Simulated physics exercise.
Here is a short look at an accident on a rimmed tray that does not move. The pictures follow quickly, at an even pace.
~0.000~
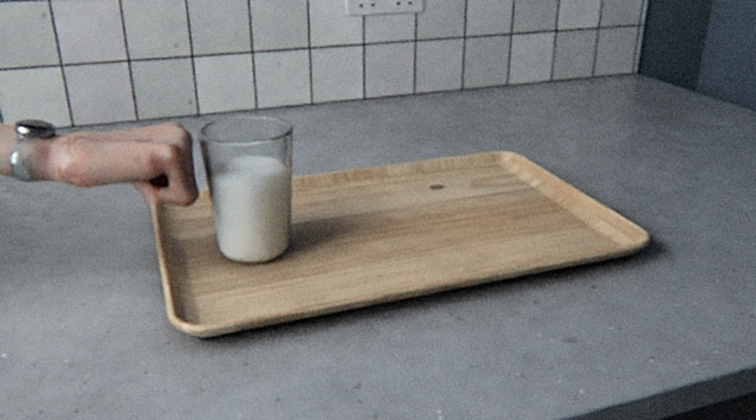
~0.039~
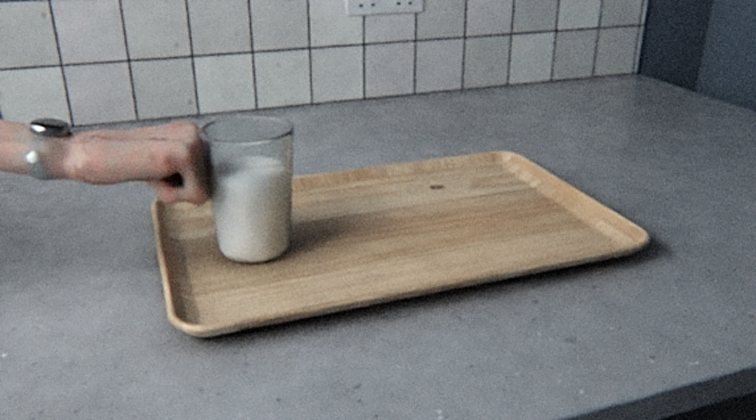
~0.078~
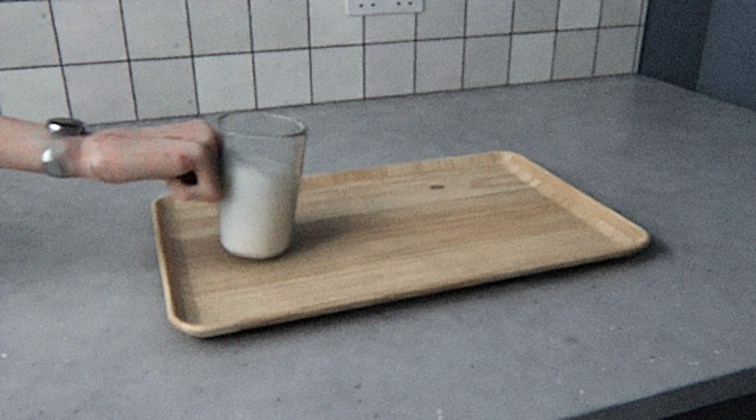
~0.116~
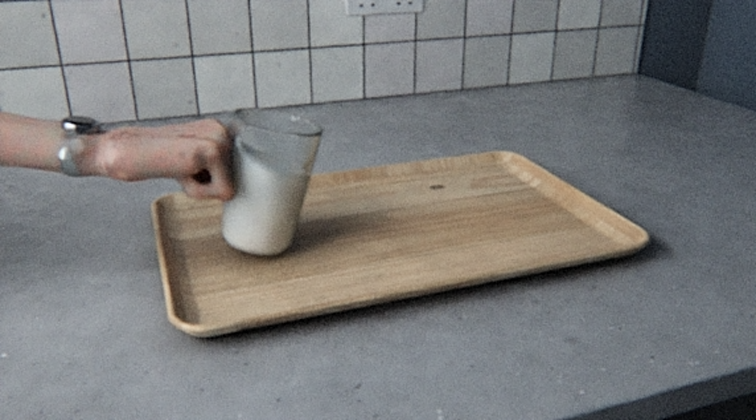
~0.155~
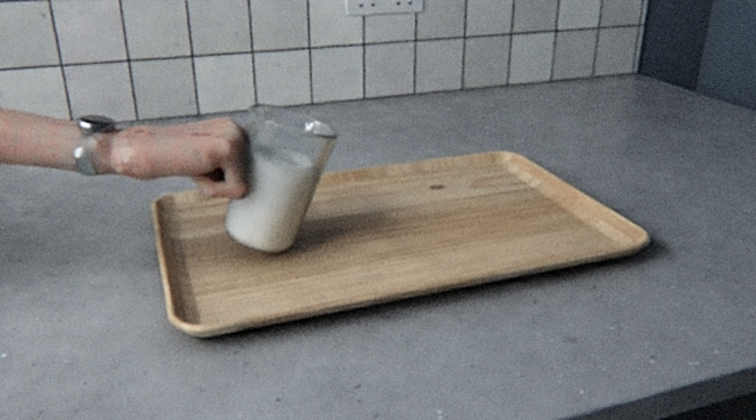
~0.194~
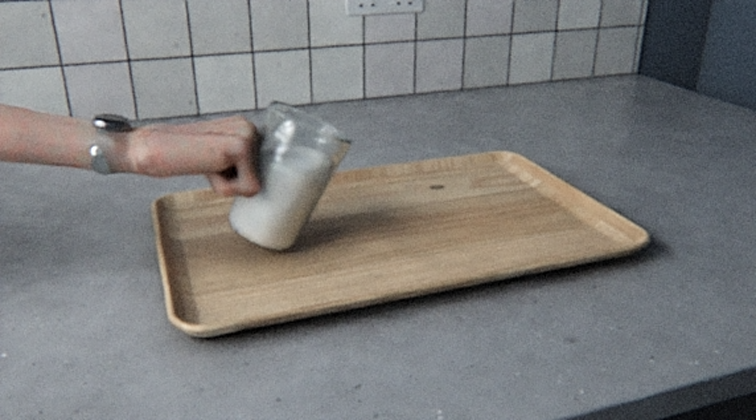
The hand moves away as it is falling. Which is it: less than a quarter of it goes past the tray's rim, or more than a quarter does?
Turns out the tray loses more than a quarter of it.
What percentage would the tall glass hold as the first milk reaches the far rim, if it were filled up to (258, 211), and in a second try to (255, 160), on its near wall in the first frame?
I'd say roughly 40 in a hundred, and then roughly 45 in a hundred.
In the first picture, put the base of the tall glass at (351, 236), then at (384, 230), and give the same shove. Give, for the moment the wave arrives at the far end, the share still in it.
About 70 per cent, then about 80 per cent.
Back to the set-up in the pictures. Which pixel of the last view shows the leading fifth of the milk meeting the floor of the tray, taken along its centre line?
Impact centre, mid-line: Approx. (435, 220).
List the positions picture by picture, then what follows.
In the first frame, it leans 0°; its right rim is at (289, 127); the milk meets the walls at (209, 170) and (285, 161); the tray's far rim is at (574, 190); the tray is clear ahead.
In the second frame, it leans 0°; its right rim is at (290, 127); the milk meets the walls at (210, 170) and (285, 161).
In the third frame, it leans 7°; its right rim is at (304, 127); the milk meets the walls at (219, 150) and (292, 164).
In the fourth frame, it leans 13°; its right rim is at (318, 129); the milk meets the walls at (234, 139) and (304, 165).
In the fifth frame, it leans 21°; its right rim is at (333, 132); the milk meets the walls at (242, 159) and (316, 158).
In the sixth frame, it leans 28°; its right rim is at (348, 138); the milk meets the walls at (252, 164) and (331, 152).
A moment on, the tall glass is falling and 99 per cent is in the glass, 0 on the tray and 1 above or beyond its rim.
Next, the tall glass lies on its side and 63 per cent is in the glass, 21 on the tray and 16 above or beyond its rim.
Then the tall glass lies on its side and 32 per cent is in the glass, 57 on the tray and 11 above or beyond its rim.
Later the tall glass lies on its side and 17 per cent is in the glass, 39 on the tray and 44 above or beyond its rim.
In the end 56 per cent is held by tray and glass, 44 is off the tray.
